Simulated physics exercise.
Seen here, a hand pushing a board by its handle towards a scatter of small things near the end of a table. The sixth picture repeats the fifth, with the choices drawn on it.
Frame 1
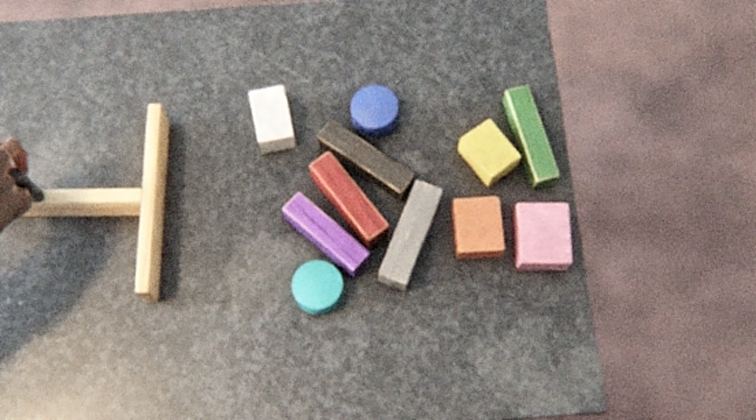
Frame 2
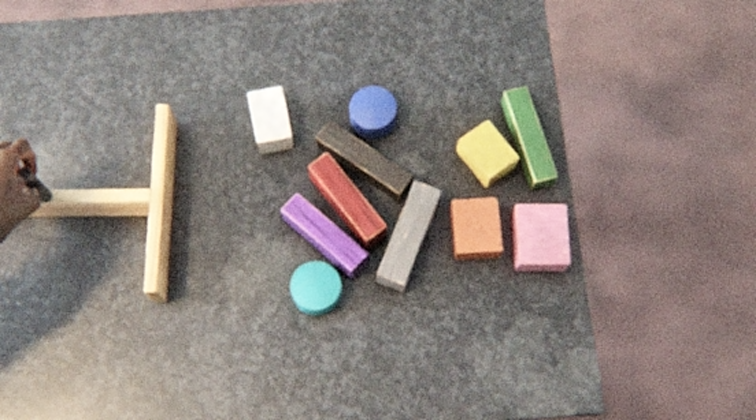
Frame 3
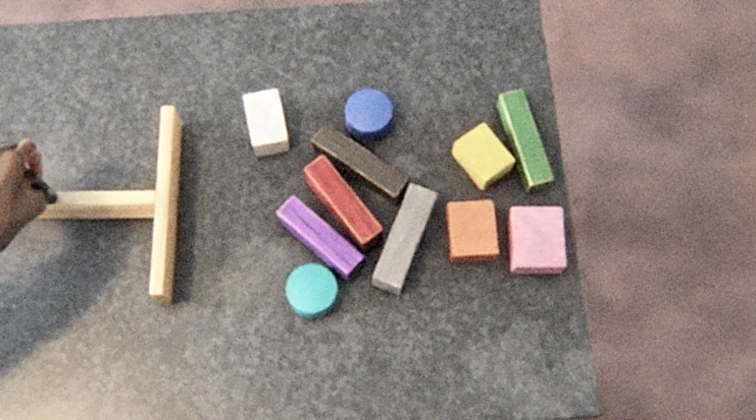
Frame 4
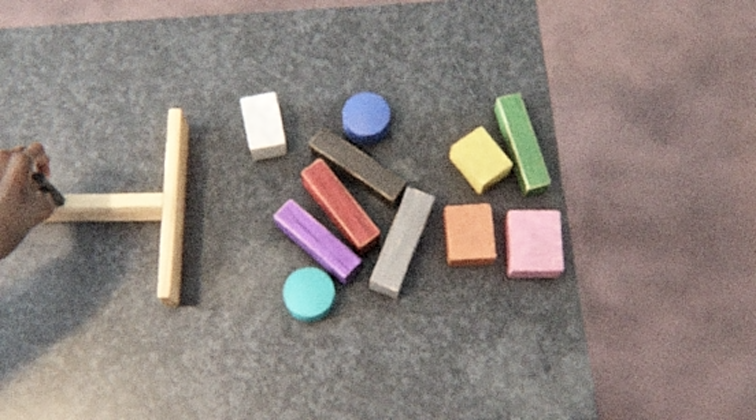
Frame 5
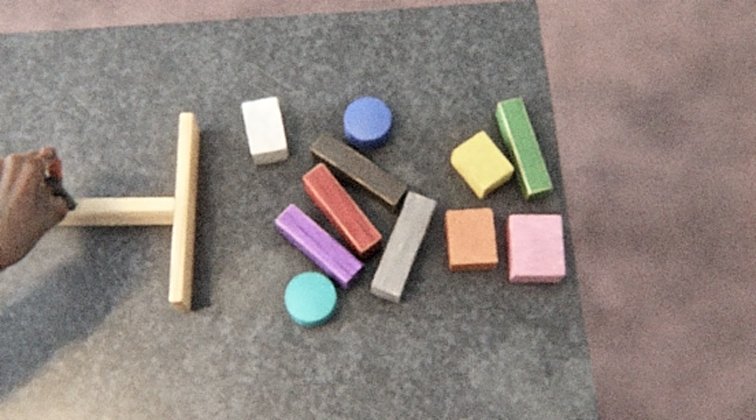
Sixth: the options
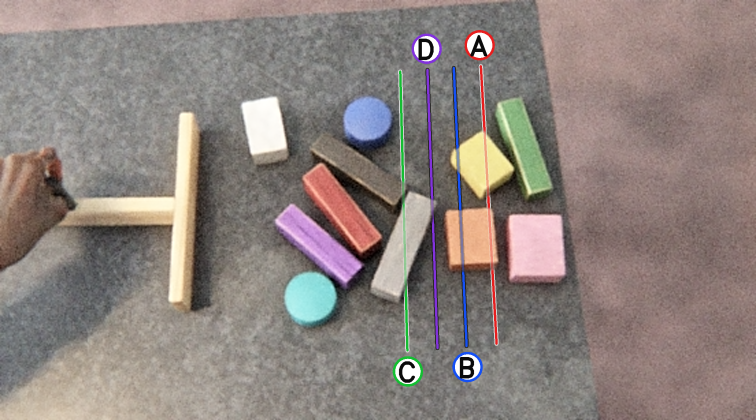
A dark hand at the left edge slides a pale wooden T-shaped board slowly rightward by its handle, over a short stretch of a grey speckled surface seen from above. White, blue, black, red, purple, grey and turquoise pieces lie in the middle, with yellow, green, orange and pink ones to the right. The board touches none of them, while the view shifts very slightly.
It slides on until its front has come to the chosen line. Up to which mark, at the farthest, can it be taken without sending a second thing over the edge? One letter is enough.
Line D.
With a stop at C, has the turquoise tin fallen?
By then, no.
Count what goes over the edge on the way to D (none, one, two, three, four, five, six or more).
One.
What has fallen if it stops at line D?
It is the pink block.
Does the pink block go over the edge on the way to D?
Yes.
On the marked copy, A at (488, 198); B at (460, 200); C at (404, 204); D at (432, 202).
Following D. Soon after the start, board (272, 198); white block (300, 131); black bar (365, 173).
Later, board (361, 191); pink block (545, 249); orange block (497, 243).
In the end, board (429, 187); pink block over the edge; green bar (546, 149); one fallen.
As for the rest, A drops four; B drops two; C is within the limit but short.
